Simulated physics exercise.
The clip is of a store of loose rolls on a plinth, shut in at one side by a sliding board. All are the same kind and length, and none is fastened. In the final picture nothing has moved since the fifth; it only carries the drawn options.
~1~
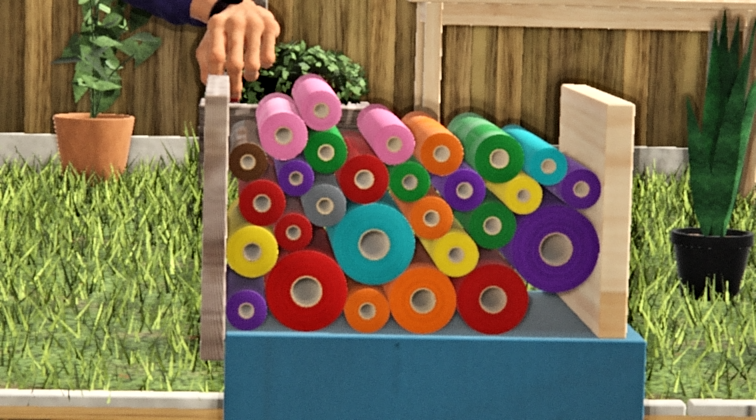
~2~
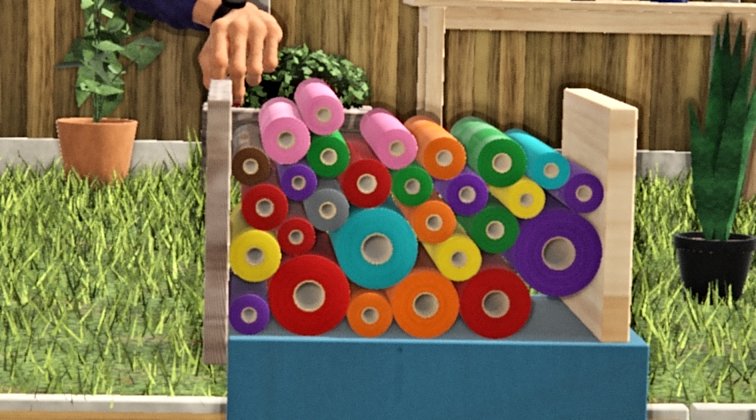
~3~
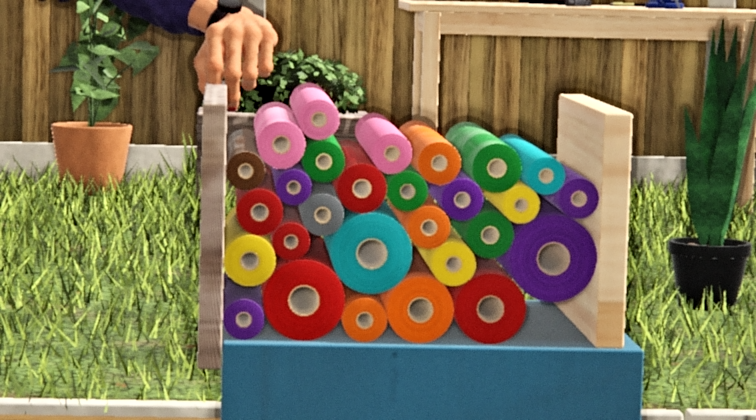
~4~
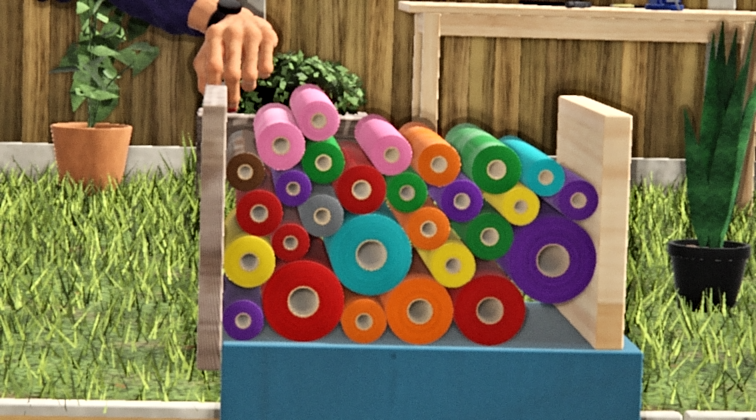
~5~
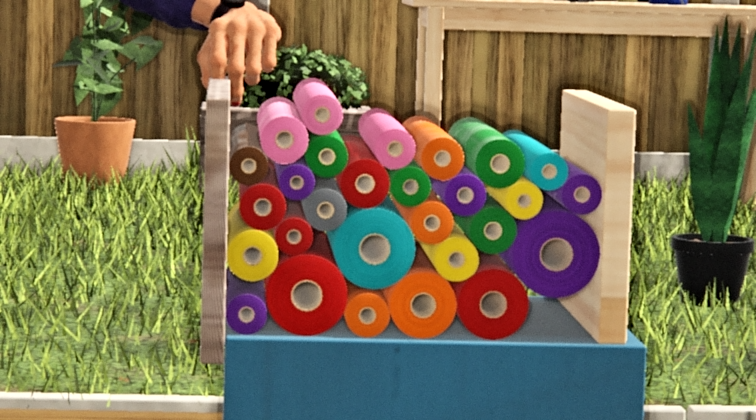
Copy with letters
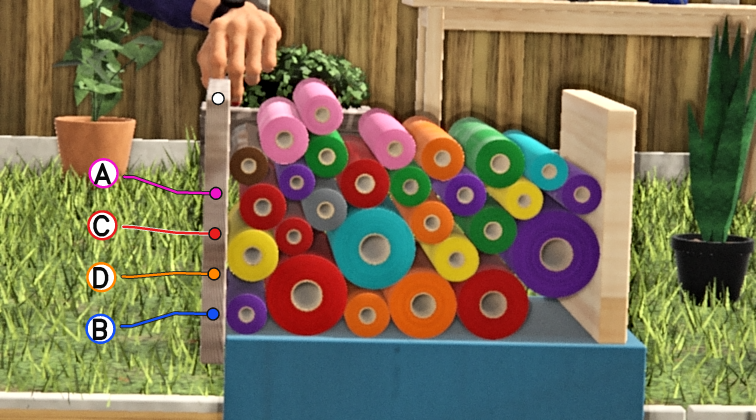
A hand at the top of the wooden side board barely moved as the whole view shifted slightly back and forth, while the colourful rolls stacked on the blue plinth stayed in the same arrangement throughout.
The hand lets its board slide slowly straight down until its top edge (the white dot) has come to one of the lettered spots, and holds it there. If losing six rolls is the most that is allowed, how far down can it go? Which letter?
The lowest mark that will do is D.
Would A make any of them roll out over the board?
At A: No.
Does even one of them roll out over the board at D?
Yes.
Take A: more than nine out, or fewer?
Fewer than nine.
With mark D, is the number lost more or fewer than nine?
Fewer than nine.
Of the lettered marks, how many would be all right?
Three of the four.
On the marked copy, A at (216, 193); B at (213, 315); C at (215, 234); D at (214, 274); the white dot at (218, 99).
Following D. Soon after the start, top of the board (228, 177).
Later, top of the board (226, 270).
In the end, top of the board (226, 273), four out over the board.
As for the rest, A none out over the board; B more than six out over the board; C two out over the board.
